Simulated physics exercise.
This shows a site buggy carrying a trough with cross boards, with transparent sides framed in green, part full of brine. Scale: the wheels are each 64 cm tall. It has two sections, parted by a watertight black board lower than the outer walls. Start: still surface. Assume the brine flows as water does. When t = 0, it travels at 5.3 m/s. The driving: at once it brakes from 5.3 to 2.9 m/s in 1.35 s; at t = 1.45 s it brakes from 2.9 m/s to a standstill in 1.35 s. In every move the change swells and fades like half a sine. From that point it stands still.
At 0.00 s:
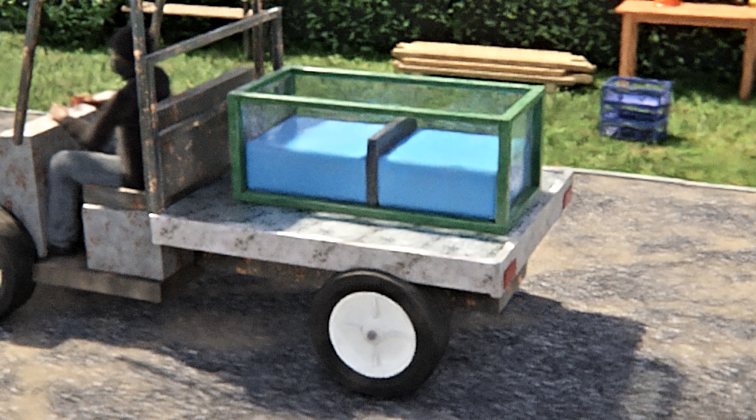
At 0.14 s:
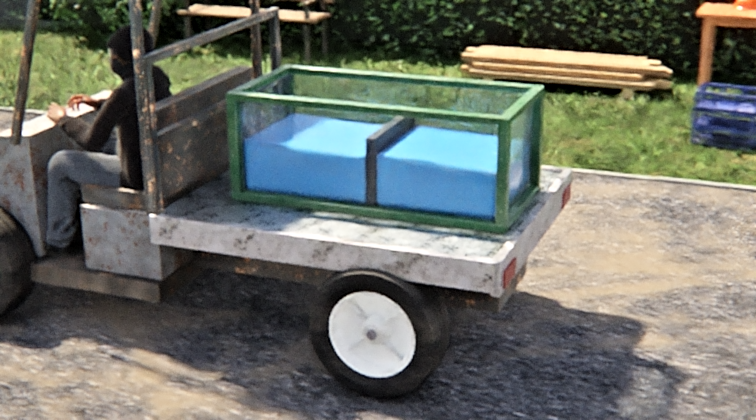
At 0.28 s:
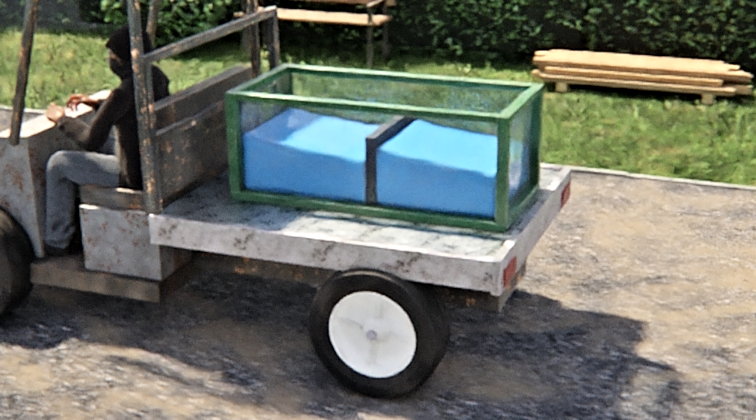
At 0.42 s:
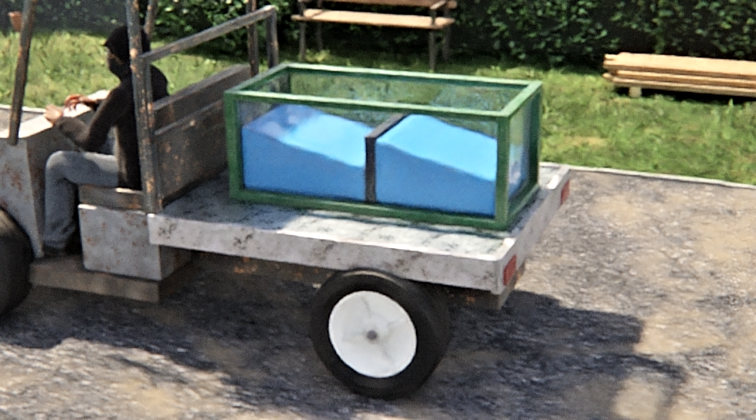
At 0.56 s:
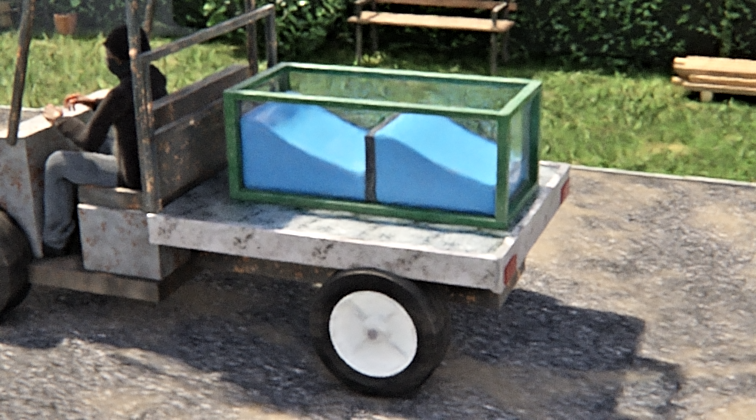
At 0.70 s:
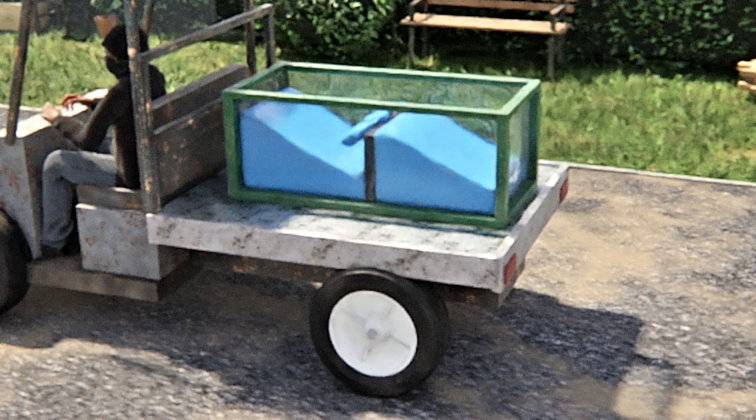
At the start, a buggy with a seated driver rolls left past a hedge and benches, carrying a green-framed clear trough of nearly level blue liquid in two sections. As the background slides by more slowly, the liquid climbs toward the left in both sections, and finally some laps over the divider.
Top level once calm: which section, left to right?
The first one.
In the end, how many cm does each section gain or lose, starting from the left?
In centimetres, left first: 2 up and 2 down.
Then, 1.40 s in, the mean depths from the left are 26, 24 cm.
Then, 2.30 s in, the mean depths from the left are 27, 23 cm.
Then, 3.30 s in, the mean depths from the left are 27, 23 cm.
Then, 5.78 s in, the mean depths from the left are 27, 23 cm.
